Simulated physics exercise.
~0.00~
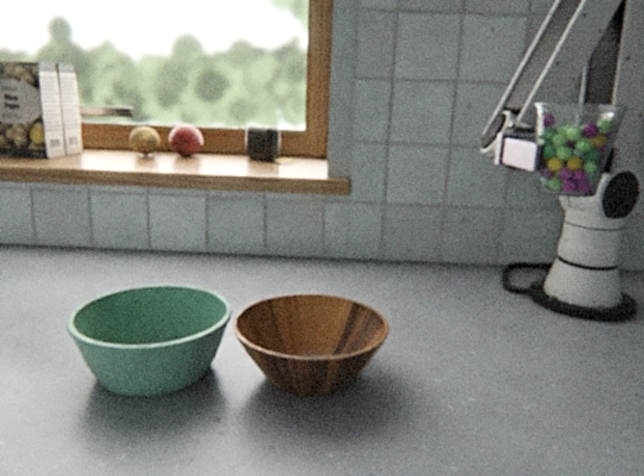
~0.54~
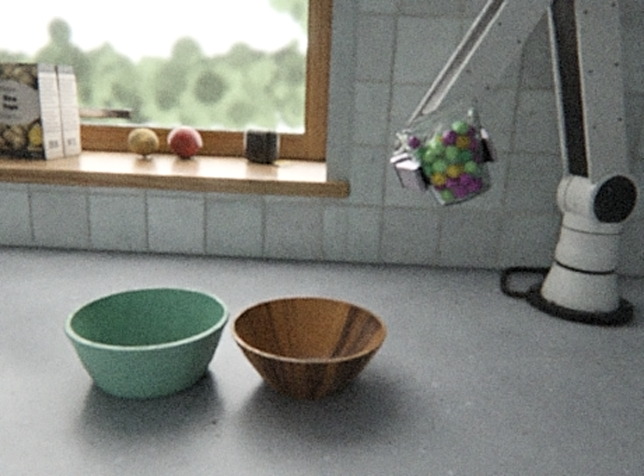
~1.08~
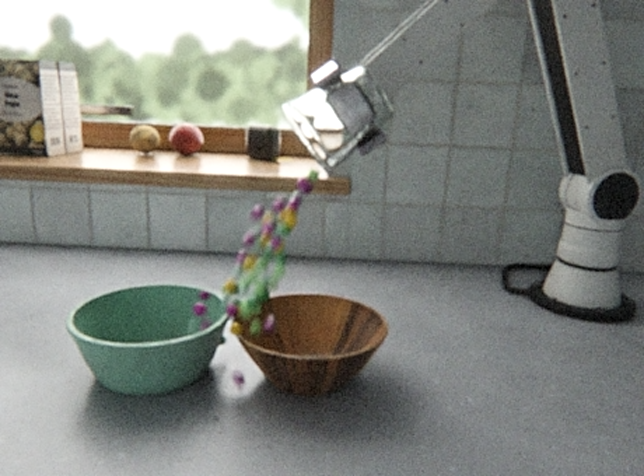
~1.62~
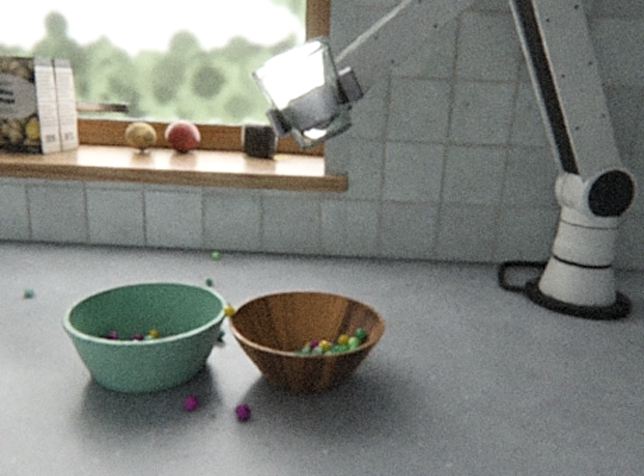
Robot arm swinging a clear tumbler left and tipping colourful round sweets into green and wooden bowls, some scattering on the table.
